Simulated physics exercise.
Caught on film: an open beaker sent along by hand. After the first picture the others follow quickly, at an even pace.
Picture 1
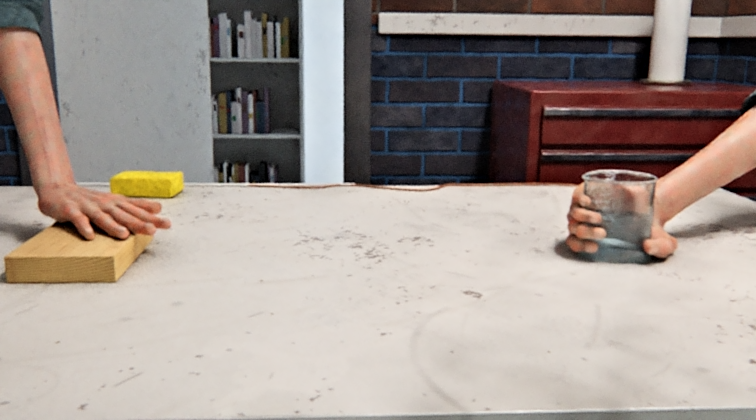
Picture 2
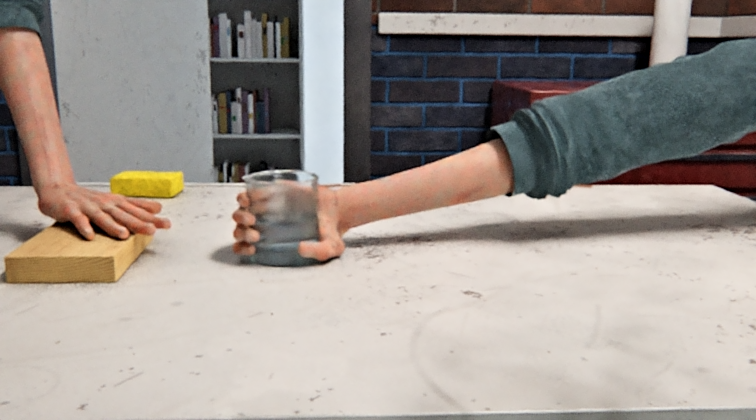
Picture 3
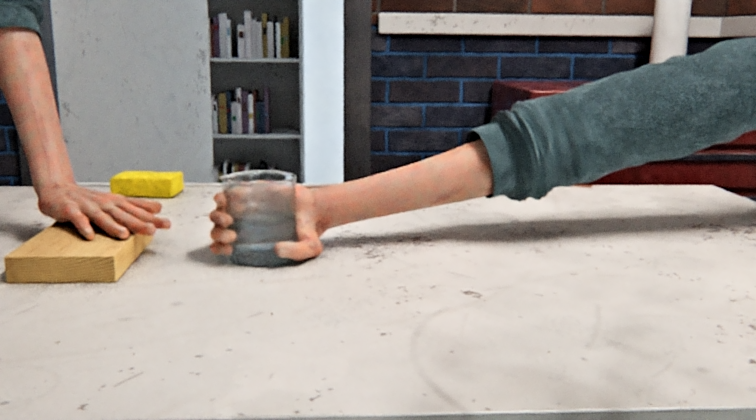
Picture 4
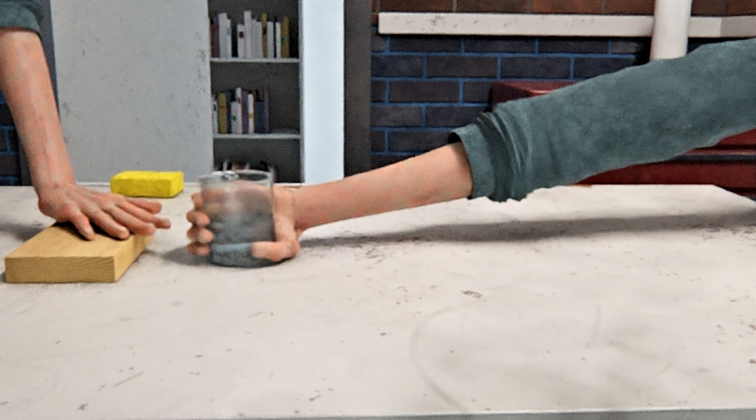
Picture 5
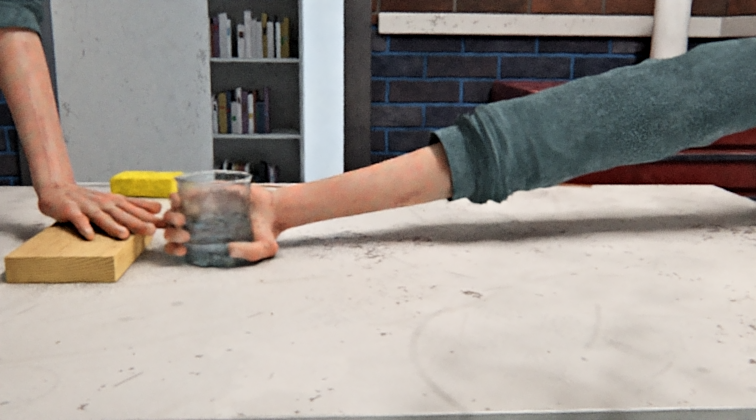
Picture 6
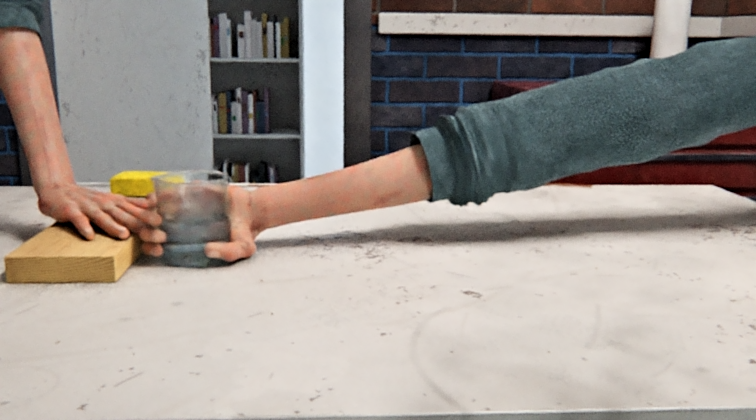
We see a hand slide an open, partly filled glass beaker leftward across a worn white tabletop, from the right side to beside a wooden block, where another hand rests flat near a yellow sponge.
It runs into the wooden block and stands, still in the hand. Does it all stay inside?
The beaker stays dry outside.
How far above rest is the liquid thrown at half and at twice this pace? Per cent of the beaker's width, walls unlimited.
First 15 %, second 60 %.
Soon after, the beaker meets the wooden block.
Later, the water surges up the wall; the wave climbs under half way to the rim.
In the end, the beaker stands at the wooden block; nothing has left it.
